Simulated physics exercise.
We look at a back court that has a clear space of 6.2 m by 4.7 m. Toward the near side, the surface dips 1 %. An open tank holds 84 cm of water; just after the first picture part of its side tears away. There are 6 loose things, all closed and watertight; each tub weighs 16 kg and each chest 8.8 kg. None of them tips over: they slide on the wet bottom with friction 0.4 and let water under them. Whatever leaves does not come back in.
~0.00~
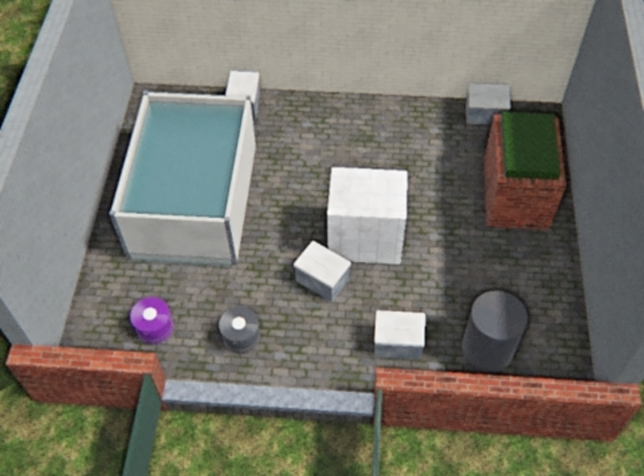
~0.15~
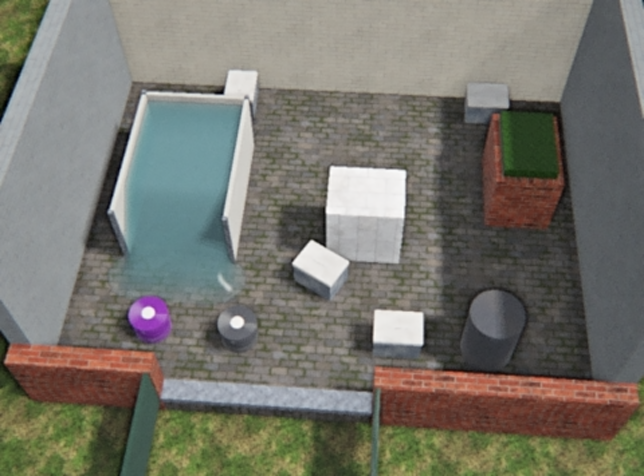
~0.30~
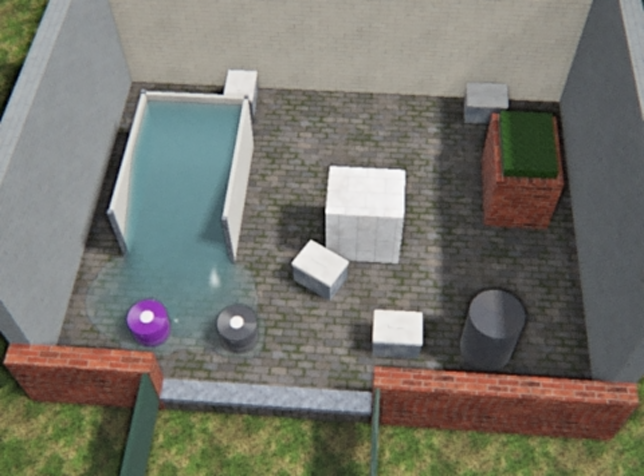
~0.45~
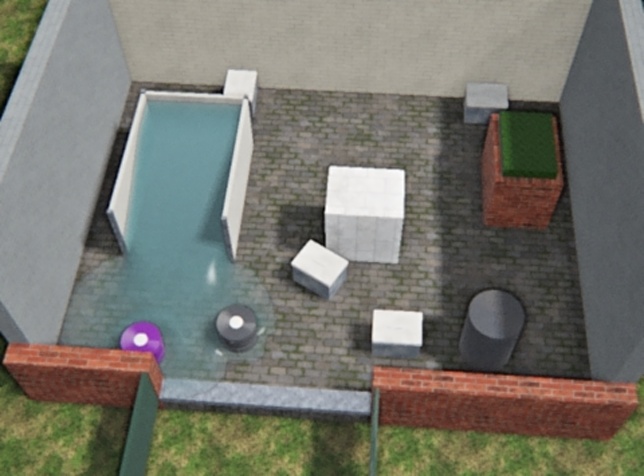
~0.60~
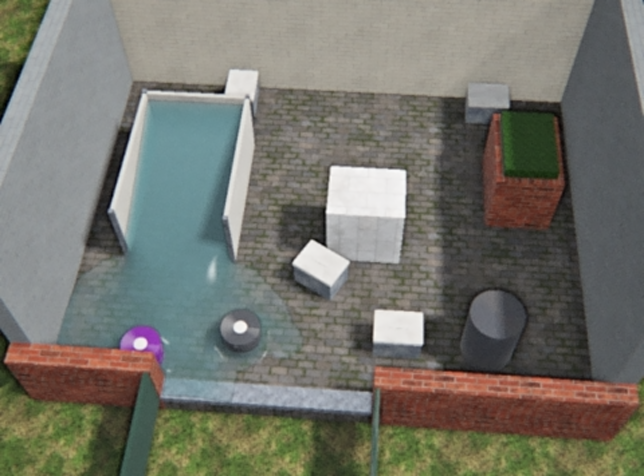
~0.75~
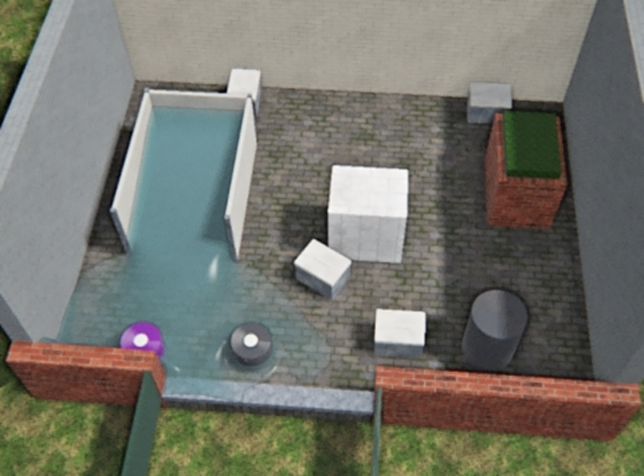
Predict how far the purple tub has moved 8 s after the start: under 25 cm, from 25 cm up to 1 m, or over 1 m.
It has moved over 1 m.
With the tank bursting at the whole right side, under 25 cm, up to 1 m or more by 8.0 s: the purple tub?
The purple tub simply stays where it is.
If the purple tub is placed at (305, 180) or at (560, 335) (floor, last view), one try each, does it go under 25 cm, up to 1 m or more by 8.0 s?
I'd say it does not really move on the first try and it does not really move on the second.
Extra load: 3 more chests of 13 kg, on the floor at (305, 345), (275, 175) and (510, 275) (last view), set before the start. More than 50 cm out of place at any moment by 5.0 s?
In that order: Past it, less, under.
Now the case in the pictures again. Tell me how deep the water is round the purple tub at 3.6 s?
Depth: About 6 cm.
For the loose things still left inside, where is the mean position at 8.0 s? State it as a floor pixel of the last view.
The average lands around (439, 240).
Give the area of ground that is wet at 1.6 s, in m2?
That flooded area is roughly 8.5 m2.
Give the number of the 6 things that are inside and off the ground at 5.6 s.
Total: 0.
After 1.6 s the purple tub is near (161, 322), 0.4 m from its start, afloat; 1 of 6 are out; 1 afloat.
After 3.6 s the purple tub is near (437, 348), 3.3 m from its start, aground; 1 of 6 are out; 0 afloat.
After 5.6 s the purple tub is near (450, 349), 3.5 m from its start, aground; 1 of 6 are out; 0 afloat.
After 8.0 s the purple tub is near (450, 349), 3.5 m from its start, aground; 1 of 6 are out; 1 afloat.
